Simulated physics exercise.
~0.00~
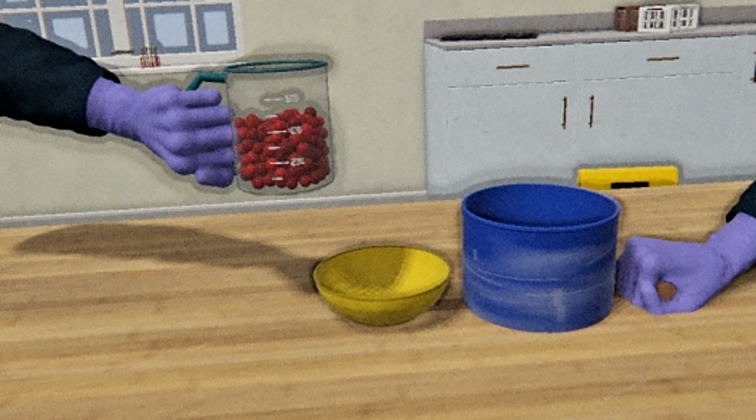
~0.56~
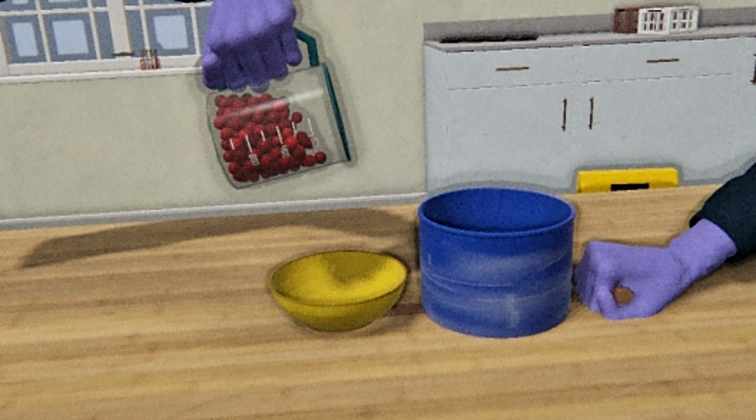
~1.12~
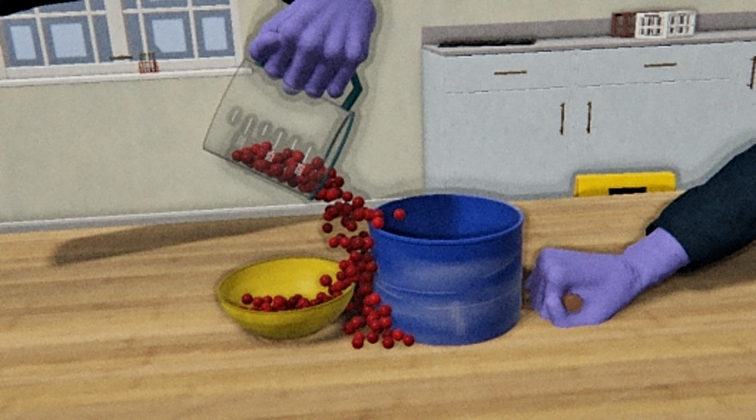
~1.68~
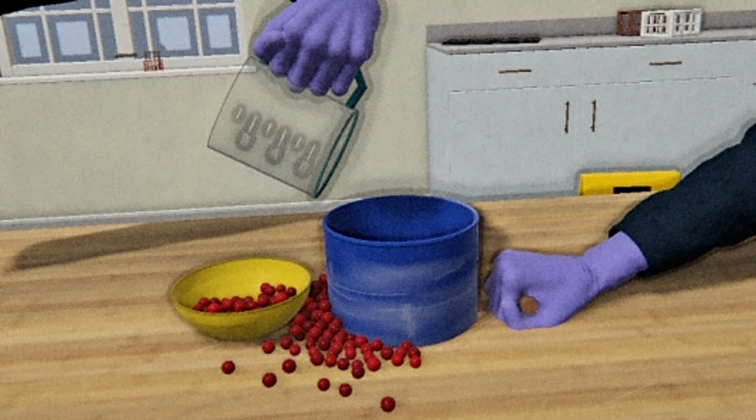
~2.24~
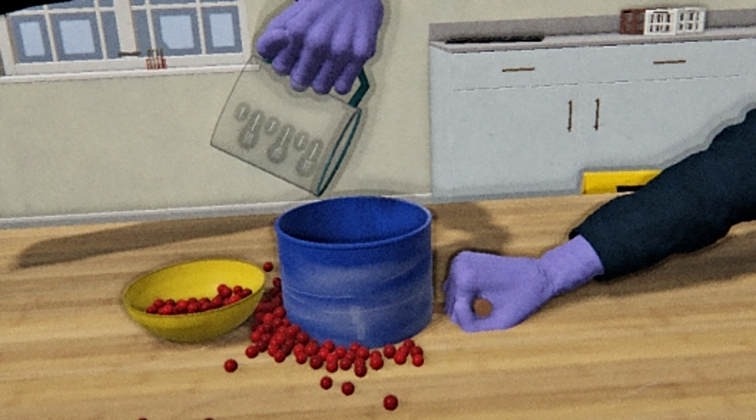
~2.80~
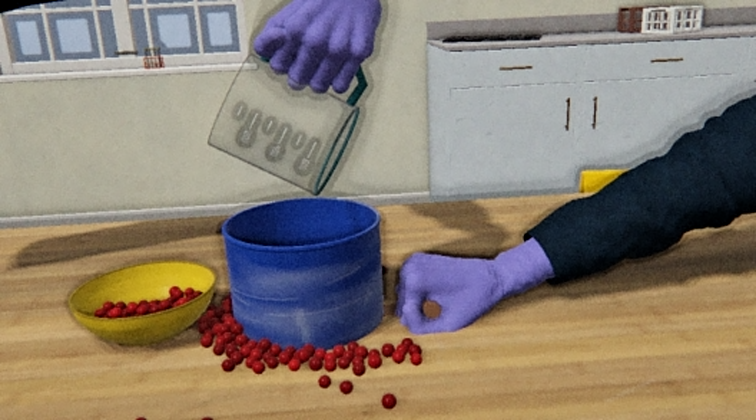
A gloved hand tips a clear jug of red berries while another hand slides a yellow bowl and blue pot steadily left; berries spill into the bowl and between the vessels, leaving the jug empty, some in the bowl and most scattered on the wooden table.
